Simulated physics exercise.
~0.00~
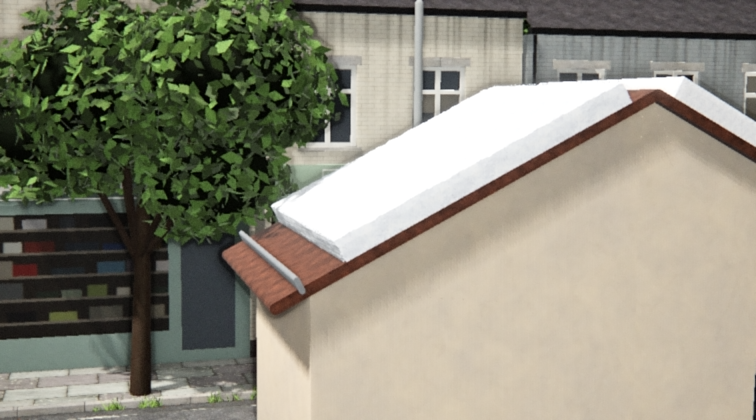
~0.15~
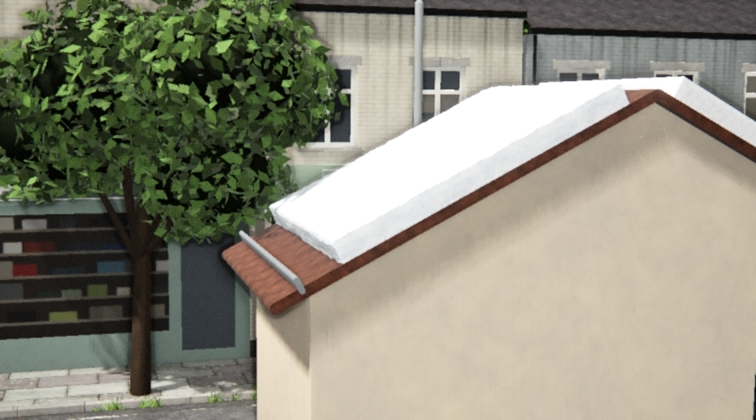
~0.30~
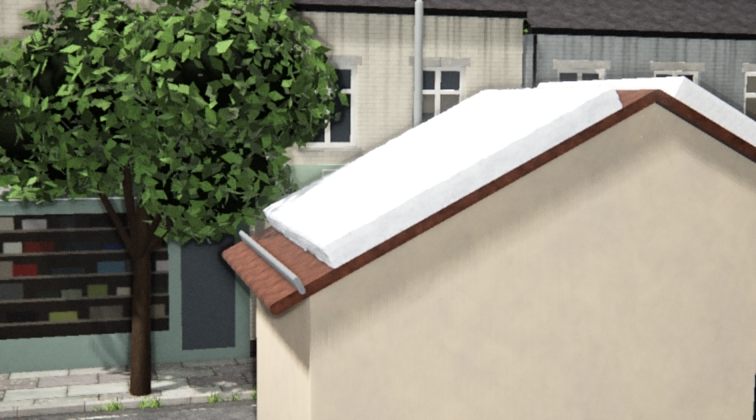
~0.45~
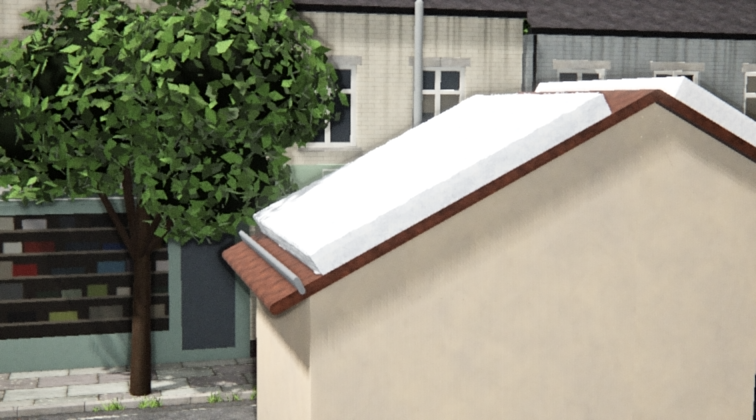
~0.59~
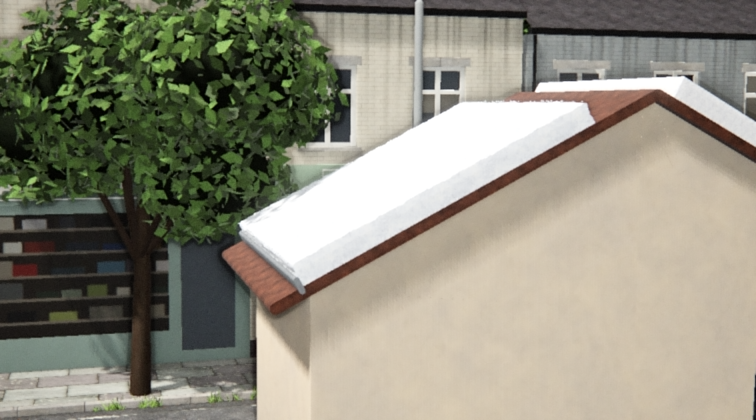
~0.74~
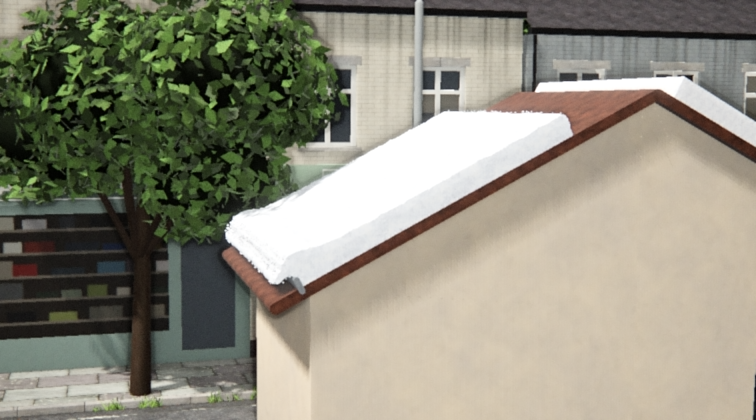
Snow slides down the left side of a red roof and pushes over the rail.
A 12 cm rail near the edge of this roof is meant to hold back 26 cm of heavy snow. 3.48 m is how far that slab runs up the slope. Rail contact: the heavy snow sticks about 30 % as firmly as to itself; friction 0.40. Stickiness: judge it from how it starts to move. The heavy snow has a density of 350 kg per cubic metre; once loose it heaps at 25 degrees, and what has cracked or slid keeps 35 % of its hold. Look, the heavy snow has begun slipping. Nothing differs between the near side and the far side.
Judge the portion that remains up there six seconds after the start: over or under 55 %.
What remains up there six seconds after the start comes out lower than 55 per cent.
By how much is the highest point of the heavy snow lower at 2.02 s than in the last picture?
1.1 m.
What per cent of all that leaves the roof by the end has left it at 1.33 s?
The value is close to 30 %.
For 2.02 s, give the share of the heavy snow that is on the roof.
Reading: Around 40 %.
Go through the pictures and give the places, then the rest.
The first frame shows front end of the heavy snow at (336, 240).
The second frame shows front end of the heavy snow at (333, 242), its middle shifted 3.0 cm.
The third frame shows front end of the heavy snow at (325, 246), its middle shifted 12 cm.
The fourth frame shows front end of the heavy snow at (312, 253), its middle shifted 26 cm.
The fifth frame shows front end of the heavy snow at (293, 264), its middle shifted 47 cm, 1 % of it past the rail, in one piece.
The sixth frame shows front end of the heavy snow at (274, 276), its middle shifted 71 cm, 6 % of it past the rail, cracking.
By 1.33 s, 74 % of the snow is on the roof.
By 2.02 s, 39 % of the snow is on the roof.
By 2.71 s, 28 % of the snow is on the roof.
By 3.40 s, 25 % of the snow is on the roof.
By 6.00 s, at the end, 25 % of the snow is on the roof.
